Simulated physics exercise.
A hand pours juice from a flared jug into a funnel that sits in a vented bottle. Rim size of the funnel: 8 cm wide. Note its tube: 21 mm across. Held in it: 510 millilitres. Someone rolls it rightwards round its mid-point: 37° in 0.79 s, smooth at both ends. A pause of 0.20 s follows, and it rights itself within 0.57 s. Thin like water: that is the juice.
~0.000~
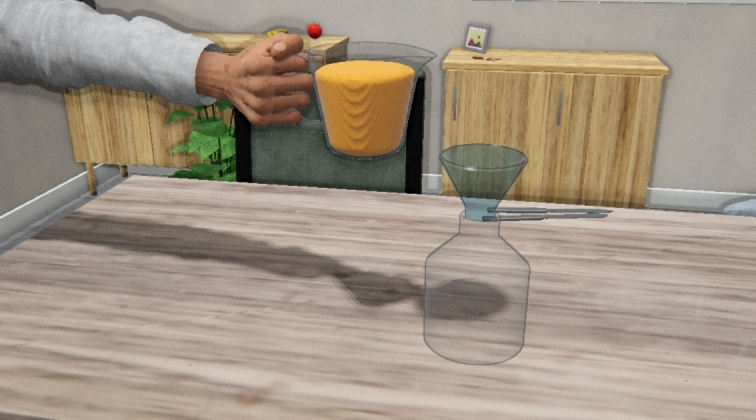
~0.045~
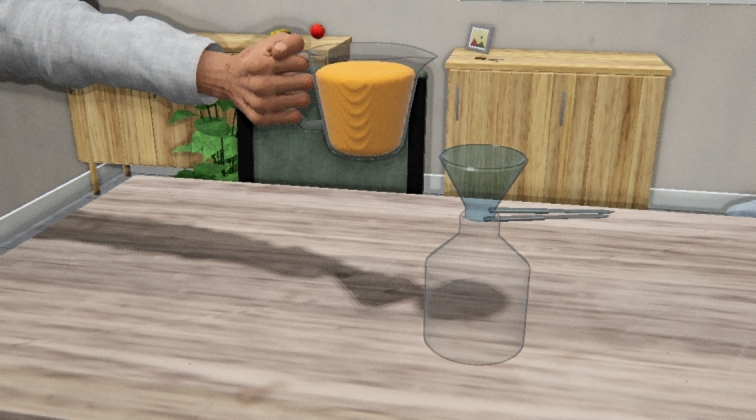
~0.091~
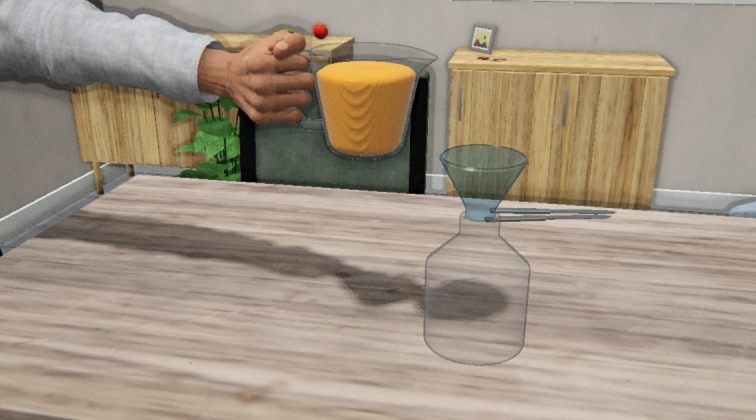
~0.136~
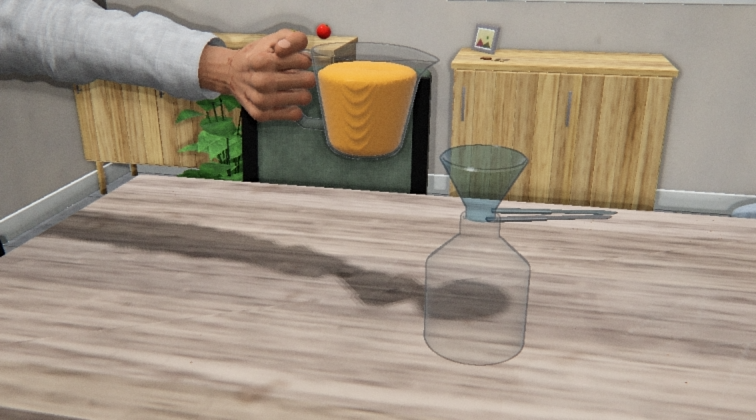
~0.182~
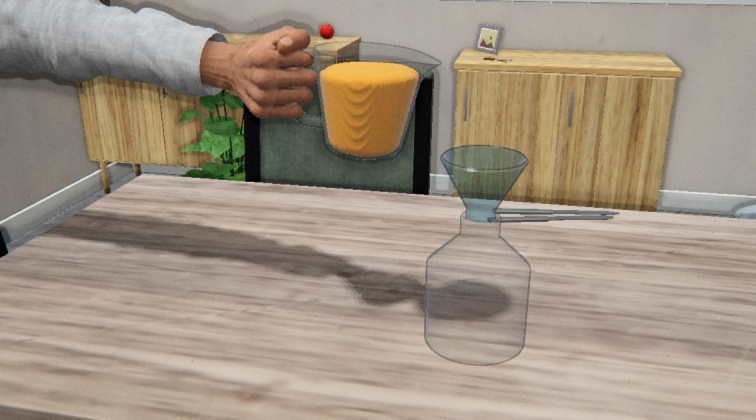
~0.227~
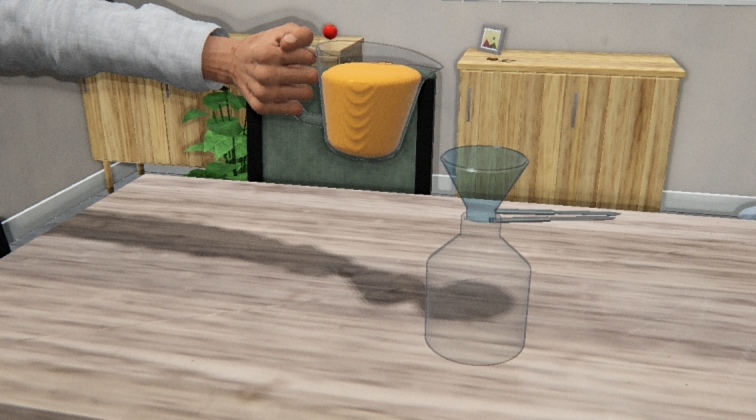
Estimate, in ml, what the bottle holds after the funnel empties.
130 ml.
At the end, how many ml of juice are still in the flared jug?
Remaining volume: Approx. 390 ml.
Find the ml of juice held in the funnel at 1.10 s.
Looks like around 25 ml is standing in the funnel at that moment.
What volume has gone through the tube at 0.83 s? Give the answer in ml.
30 ml.
Then, 0.58 s in, the tilt is 31° and 0 ml has passed the tube, 0 ml is in the funnel, 495 ml in the flared jug and 0 ml has missed.
Then, 0.83 s in, the tilt is 37° and 25 ml has passed the tube, 25 ml is in the funnel, 435 ml in the flared jug and 0 ml has missed.
Then, 1.10 s in, the tilt is 34° and 80 ml has passed the tube, 25 ml is in the funnel, 390 ml in the flared jug and 0 ml has missed.
Then, 1.39 s in, the tilt is 8° and 120 ml has passed the tube, 5 ml is in the funnel, 385 ml in the flared jug and 0 ml has missed.
Finally, 125 ml has passed the tube, 0 ml is in the funnel, 385 ml in the flared jug and 0 ml has missed.
